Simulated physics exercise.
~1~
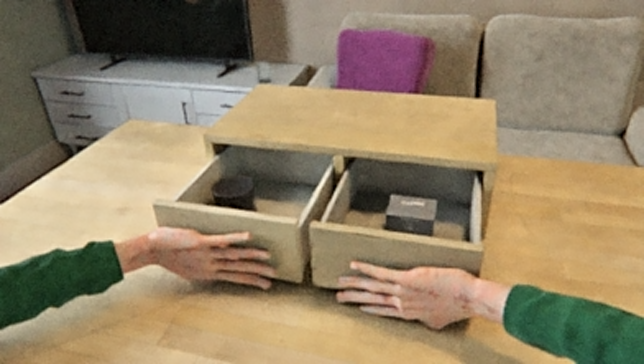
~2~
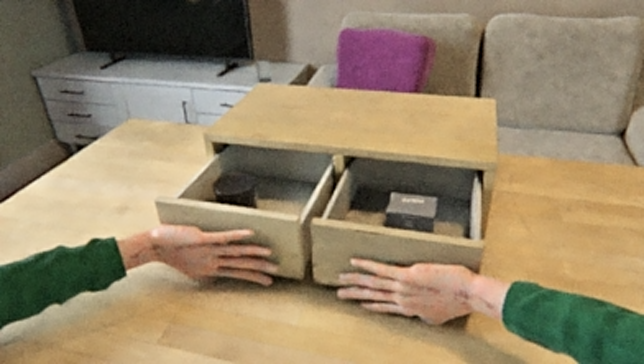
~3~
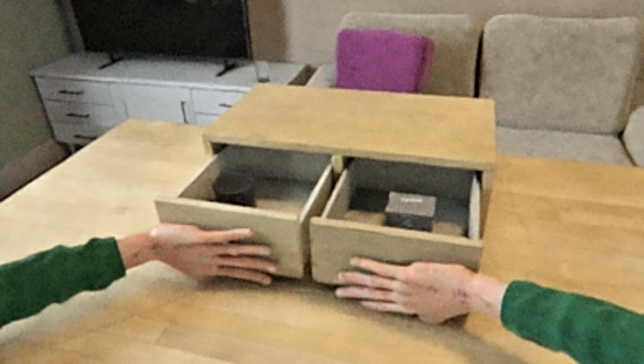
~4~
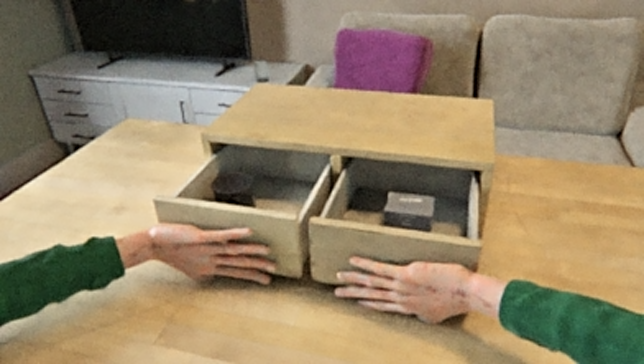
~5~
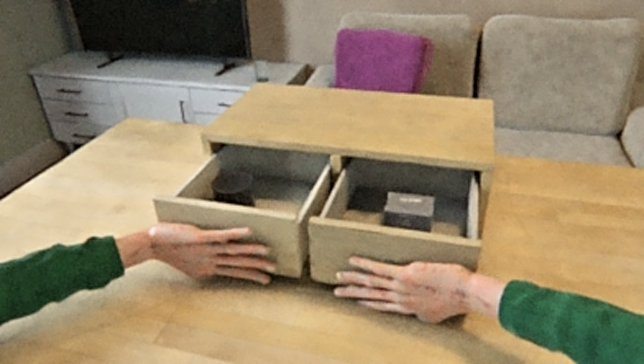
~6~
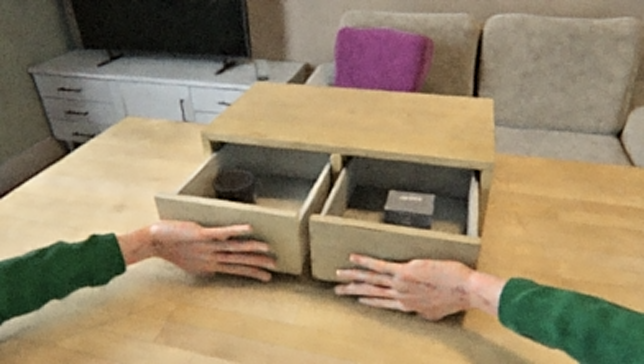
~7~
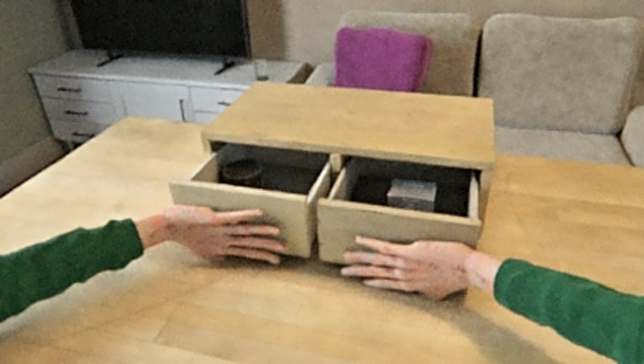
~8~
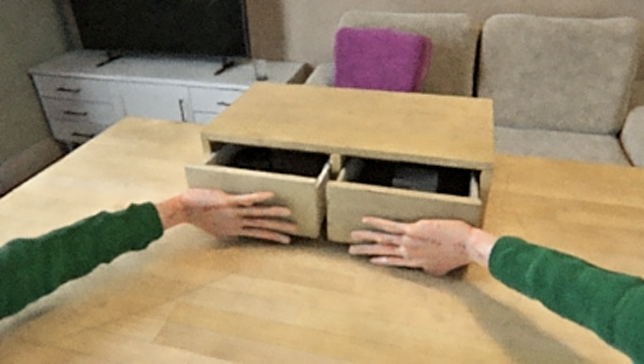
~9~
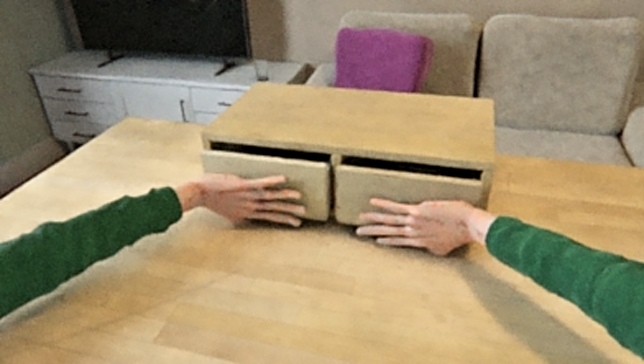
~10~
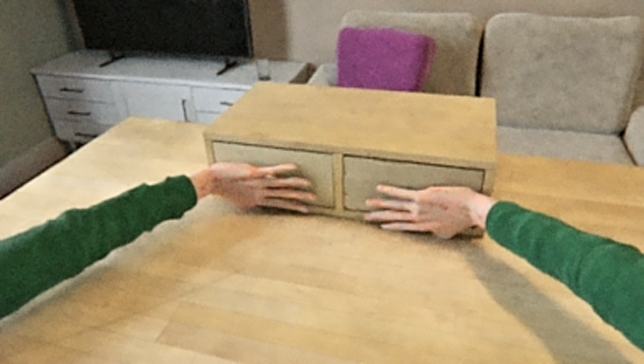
Two open drawers, the left holding a small black pot and the right a grey carton, jut toward the viewer from a pale wooden chest on a light wood table. Seen from above the table's near side, the room behind has a white cabinet with a dark television at left and a beige sofa with a purple cushion. Hands in green sleeves rest against both drawer fronts, almost still at first. Then they push the drawers inward together, and the pot and carton slip from sight beneath the top. Finally, both drawers shut flush, the hands still on their fronts.
